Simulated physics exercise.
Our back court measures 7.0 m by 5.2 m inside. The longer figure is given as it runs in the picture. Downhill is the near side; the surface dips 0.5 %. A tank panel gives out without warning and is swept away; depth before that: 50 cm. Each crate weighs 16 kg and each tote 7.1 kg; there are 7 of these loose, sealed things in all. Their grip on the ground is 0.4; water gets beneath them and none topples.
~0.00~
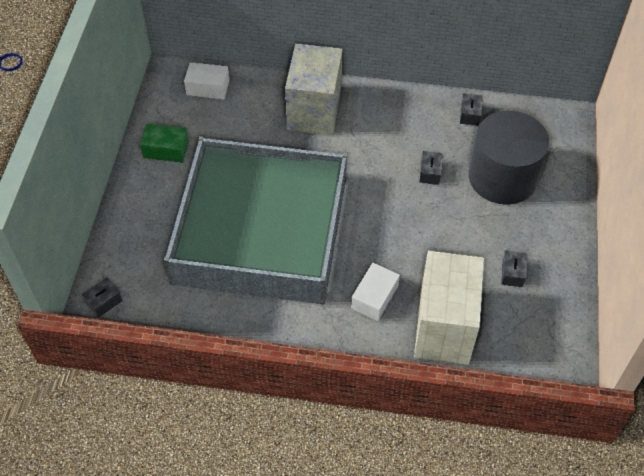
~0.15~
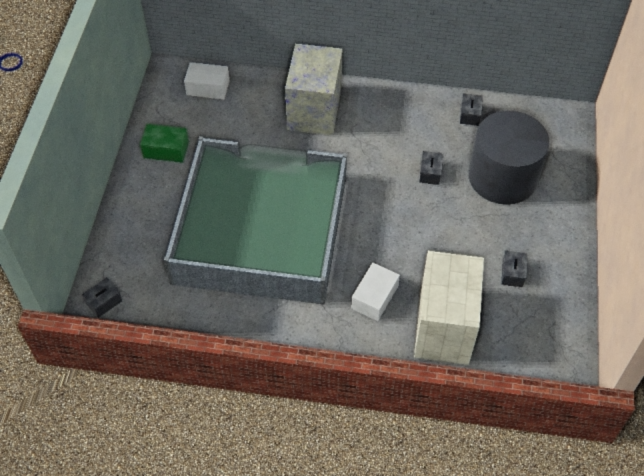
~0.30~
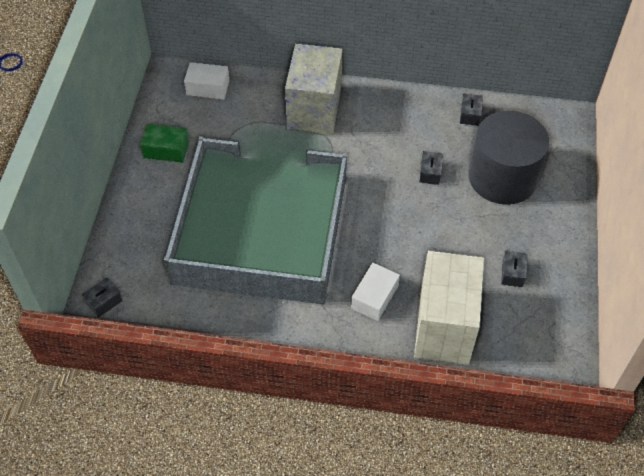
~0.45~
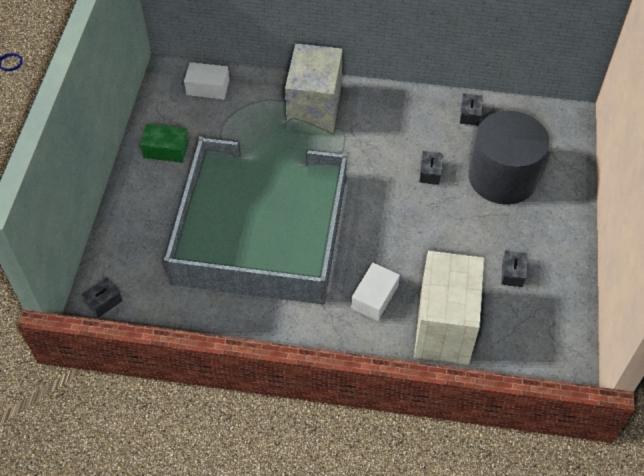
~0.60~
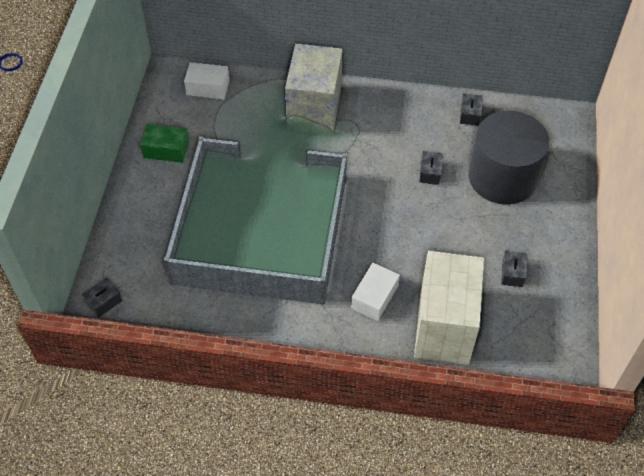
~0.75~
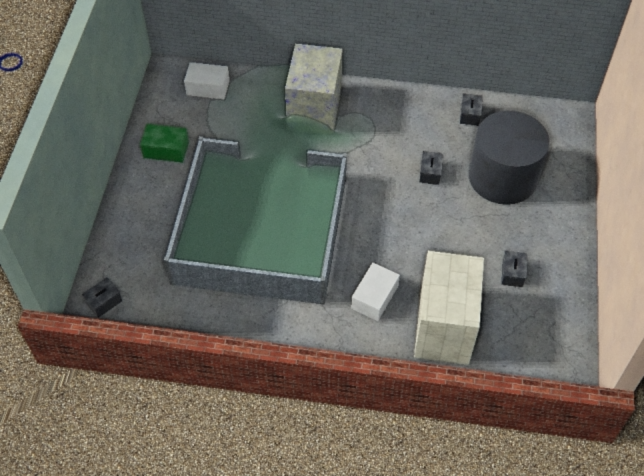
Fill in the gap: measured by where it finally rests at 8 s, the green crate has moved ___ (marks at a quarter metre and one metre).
It has moved more than one metre.
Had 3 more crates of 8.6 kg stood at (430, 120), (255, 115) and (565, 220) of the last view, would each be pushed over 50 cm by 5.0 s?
In sequence: Goes beyond; goes beyond; stays within.
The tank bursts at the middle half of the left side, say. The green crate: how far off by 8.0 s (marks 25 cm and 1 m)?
Note: Green crate shifted modestly.
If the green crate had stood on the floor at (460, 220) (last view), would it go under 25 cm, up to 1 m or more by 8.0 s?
I'd say it drifts a short distance.
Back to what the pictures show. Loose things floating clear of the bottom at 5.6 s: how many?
I get 1.
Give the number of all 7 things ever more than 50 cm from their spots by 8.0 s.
The total is 5.
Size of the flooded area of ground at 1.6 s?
The covered patch comes to about 13 m2.
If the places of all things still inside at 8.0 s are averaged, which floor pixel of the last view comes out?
Near (380, 289).
After 1.6 s the green crate is near (163, 136), 0.0 m from its start, aground; 0 afloat.
After 3.6 s the green crate is near (177, 171), 0.7 m from its start, aground; 0 afloat.
After 5.6 s the green crate is near (157, 250), 2.0 m from its start, aground; 1 afloat.
After 8.0 s the green crate is near (208, 297), 2.8 m from its start, afloat; 2 afloat.
